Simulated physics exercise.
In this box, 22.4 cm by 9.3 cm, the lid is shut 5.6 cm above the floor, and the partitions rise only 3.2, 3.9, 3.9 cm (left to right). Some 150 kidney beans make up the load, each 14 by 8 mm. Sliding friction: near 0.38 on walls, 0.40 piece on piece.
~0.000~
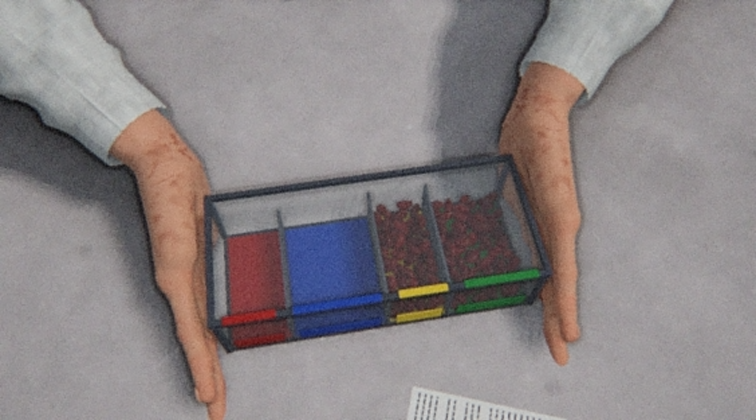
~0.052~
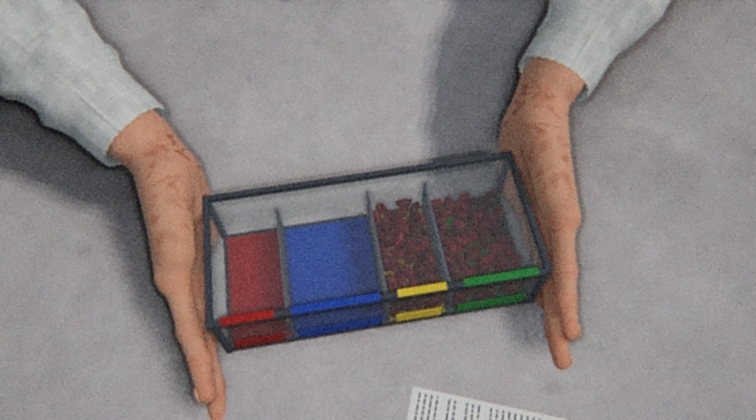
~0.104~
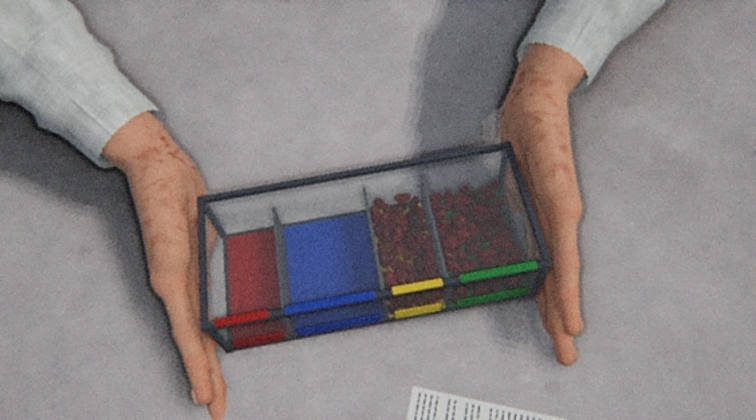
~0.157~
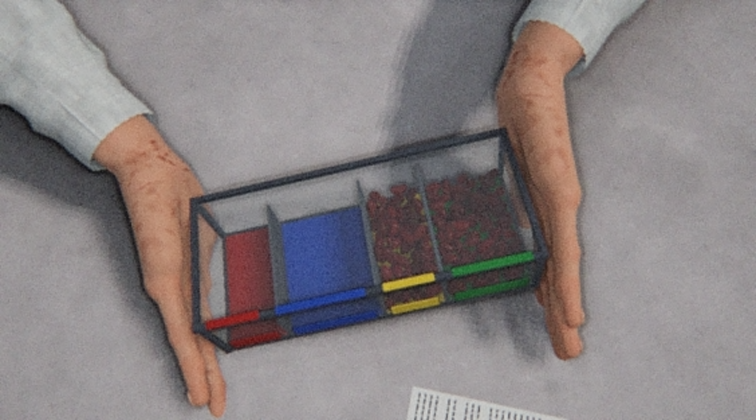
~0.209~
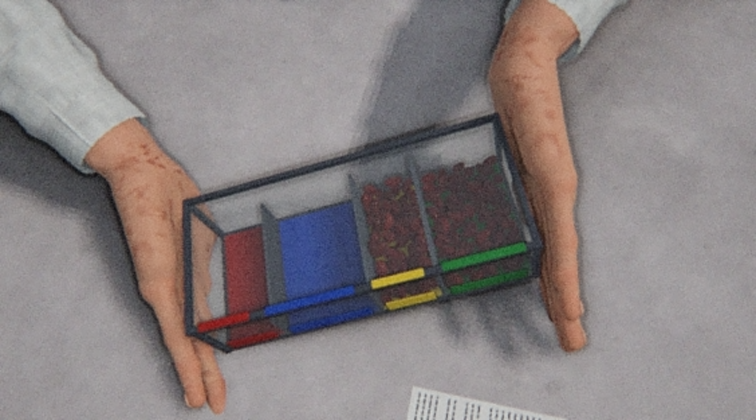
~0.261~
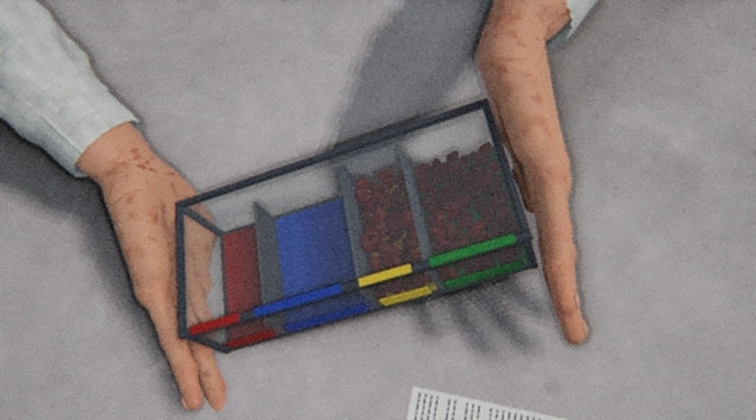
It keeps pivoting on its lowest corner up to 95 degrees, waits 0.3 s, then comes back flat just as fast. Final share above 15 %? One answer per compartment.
Red: Above, blue: Below or equal, green: Above, yellow: Above.
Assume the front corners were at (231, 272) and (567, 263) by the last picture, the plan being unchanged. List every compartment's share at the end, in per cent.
Red 0 %; blue 0 %; green 75 %; yellow 25 %.
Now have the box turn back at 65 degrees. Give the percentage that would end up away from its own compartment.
Roughly 0 percent would.
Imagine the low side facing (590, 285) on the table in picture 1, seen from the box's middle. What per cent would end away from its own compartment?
Some 25 per cent.
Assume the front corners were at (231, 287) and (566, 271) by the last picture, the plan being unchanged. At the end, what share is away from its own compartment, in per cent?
Then around 20 percent would end up out of place.
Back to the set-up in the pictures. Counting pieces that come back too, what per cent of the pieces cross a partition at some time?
Roughly 50 %.
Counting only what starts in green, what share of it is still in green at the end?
Roughly 40 per cent.
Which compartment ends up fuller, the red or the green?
That would be the red compartment.
After 1.29 s, tilt 95 degrees; red 15 %, blue 10 %, green 30 %, yellow 45 %.
Then, at 1.98 s, tilt 49 degrees; red 35 %, blue 5 %, green 20 %, yellow 40 %.
After 2.70 s, tilt 0 degrees; red 35 %, blue 5 %, green 20 %, yellow 40 %.
In the end, at 3.3 s, red 35 %, blue 5 %, green 20 %, yellow 40 %.
